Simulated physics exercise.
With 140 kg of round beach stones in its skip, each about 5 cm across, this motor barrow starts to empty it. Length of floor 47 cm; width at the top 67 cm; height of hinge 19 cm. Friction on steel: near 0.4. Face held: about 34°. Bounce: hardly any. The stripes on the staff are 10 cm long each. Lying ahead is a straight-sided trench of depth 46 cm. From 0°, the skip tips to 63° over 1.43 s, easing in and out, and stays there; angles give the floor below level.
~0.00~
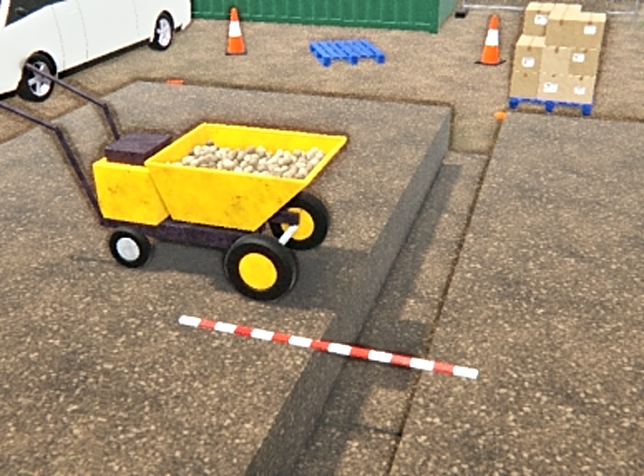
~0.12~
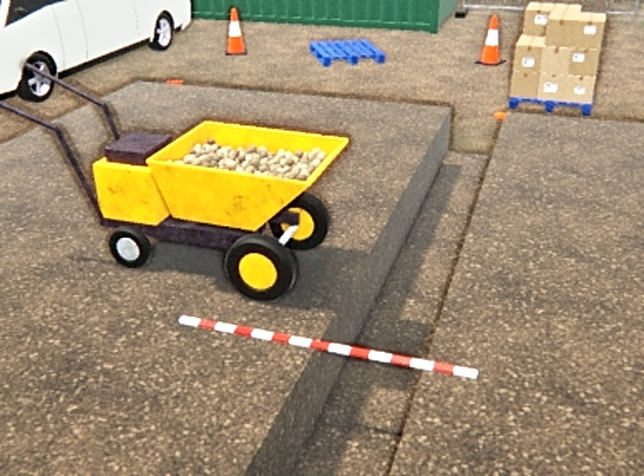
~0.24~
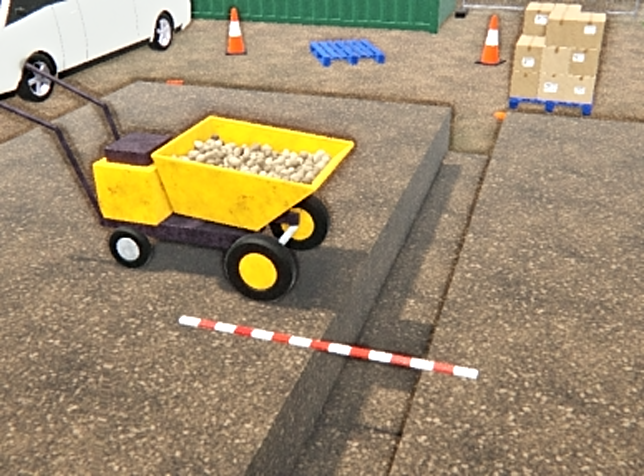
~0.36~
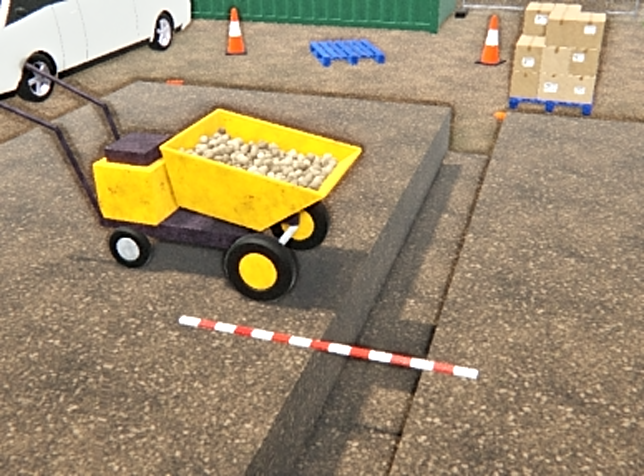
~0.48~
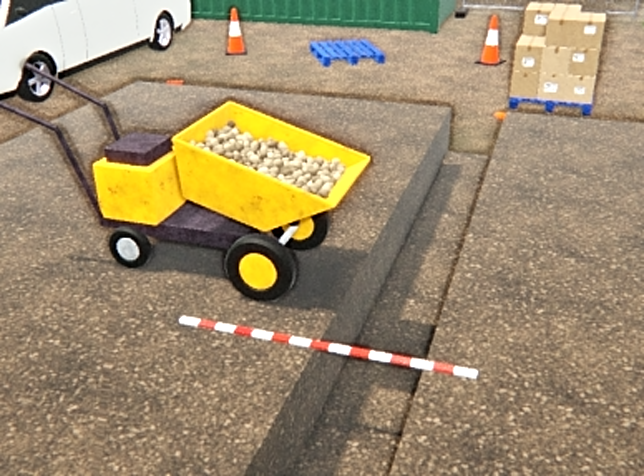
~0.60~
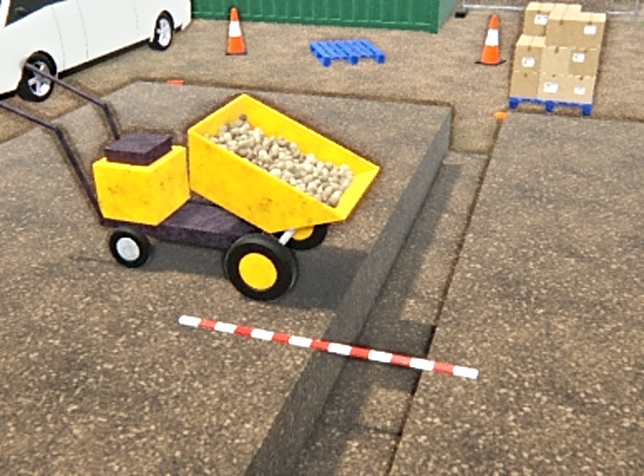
Yellow skip of a motor barrow slowly tilting forward to the right, its pale round stones shifting slightly, beside a straight trench.
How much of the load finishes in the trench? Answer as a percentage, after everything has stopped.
Some 95 per cent of it.
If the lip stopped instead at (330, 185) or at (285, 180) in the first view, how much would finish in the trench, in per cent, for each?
First place: Near 70%; second place: Near 100%.
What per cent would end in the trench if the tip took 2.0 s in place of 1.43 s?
My guess is near 100 percent.
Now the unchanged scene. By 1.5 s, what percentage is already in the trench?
Some 35 per cent of the load by that point.
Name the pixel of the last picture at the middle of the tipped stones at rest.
Their centre sits close to (411, 353).
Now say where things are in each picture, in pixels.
Lip at (306, 183), floor tilted 0°, highest stones at (274, 161), in the first frame.
The skip is at 1°, its lip at (309, 185); the top of the load is at (263, 159); the stones move at 0.2 m/s on average, in the second frame.
The skip is at 5°, its lip at (315, 189); the top of the load is at (215, 151); the stones move at 0.3 m/s on average, in the third frame.
The skip is at 10°, its lip at (324, 196); the top of the load is at (213, 140); the stones move at 0.4 m/s on average, in the fourth frame.
Lip at (334, 206), floor tilted 17°, highest stones at (222, 134); the stones move at 0.5 m/s on average, in the fifth frame.
Lip at (344, 218), floor tilted 24°, highest stones at (234, 128); the stones move at 0.5 m/s on average, in the sixth frame.
After 1.1 s the floor is at 53°; 100 % in the skip; the foremost stones are at (374, 245).
After 1.5 s the floor is at 63°; 63 % in the skip, 36 % in the trench; the foremost stones are at (447, 299).
After 1.9 s the floor is at 63°; 28 % in the skip, 67 % in the trench, 5 % past the trench; the foremost stones are at (511, 306).
After 3.8 s the floor is at 63°; 0 % in the skip, 95 % in the trench, 5 % past the trench; the foremost stones are at (548, 314).
